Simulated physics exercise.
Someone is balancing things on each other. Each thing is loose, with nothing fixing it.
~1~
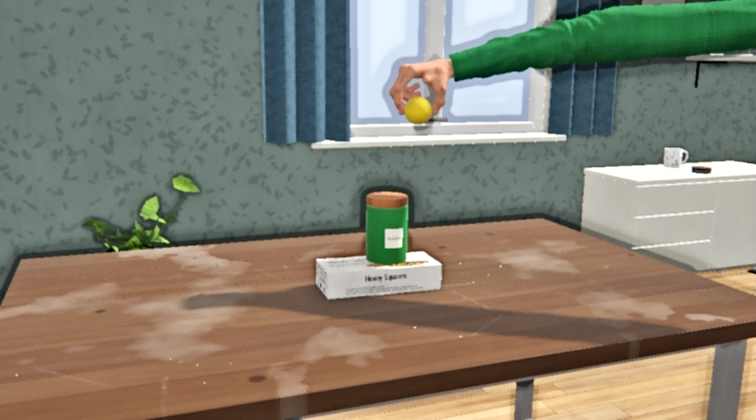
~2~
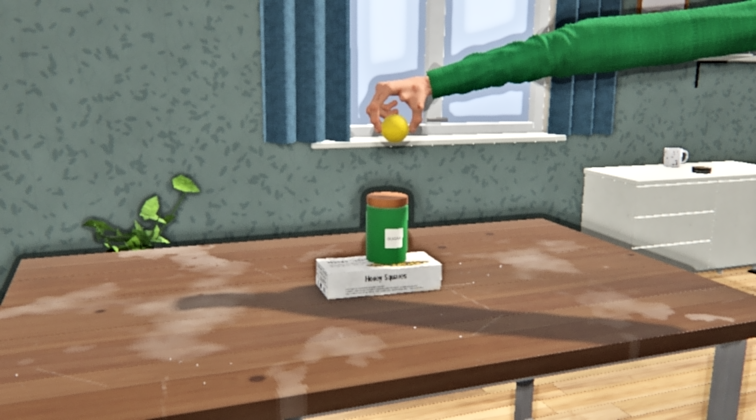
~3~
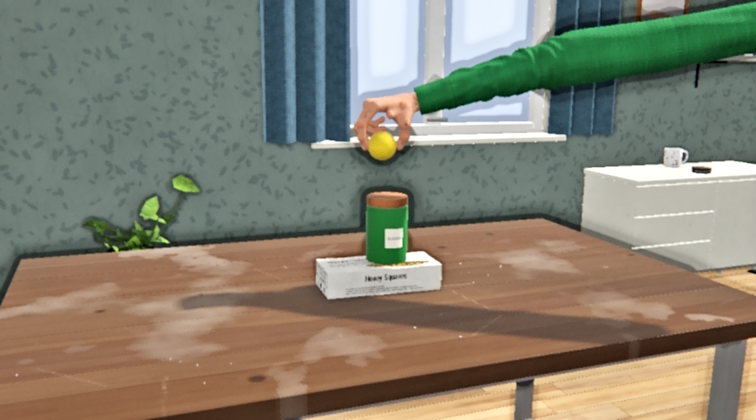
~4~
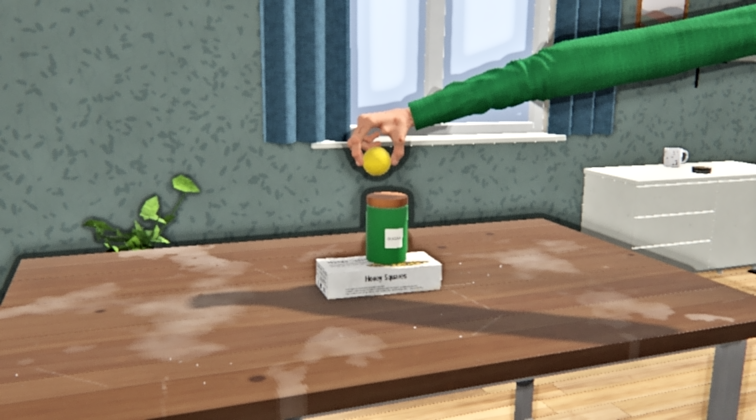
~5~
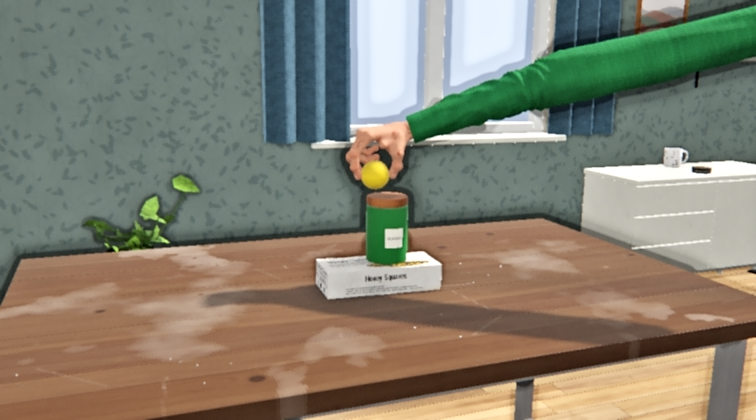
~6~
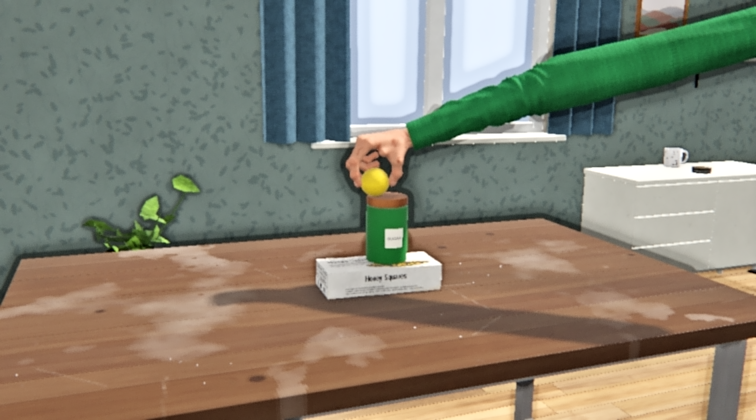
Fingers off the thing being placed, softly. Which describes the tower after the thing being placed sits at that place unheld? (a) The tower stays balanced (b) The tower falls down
a, the tower stays balanced.
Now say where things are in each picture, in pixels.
The first frame shows on its way; yellow lemon (418, 111); white packet (378, 274).
The second frame shows on its way; yellow lemon (395, 129); white packet (378, 274).
The third frame shows on its way; yellow lemon (382, 146); white packet (378, 274).
The fourth frame shows on its way; yellow lemon (377, 161); white packet (378, 274).
The fifth frame shows on its way; yellow lemon (375, 175); white packet (378, 274).
The sixth frame shows in place under the hand; yellow lemon (375, 182); white packet (378, 274).
Then, 0.30 s after the last picture, nothing has stirred.
Then, 0.70 s after the last picture, yellow lemon resting near (375, 182).
At rest, all 3 in place. Seen from the same camera at the end, yellow lemon near (375, 182). The pile keeps its balance.
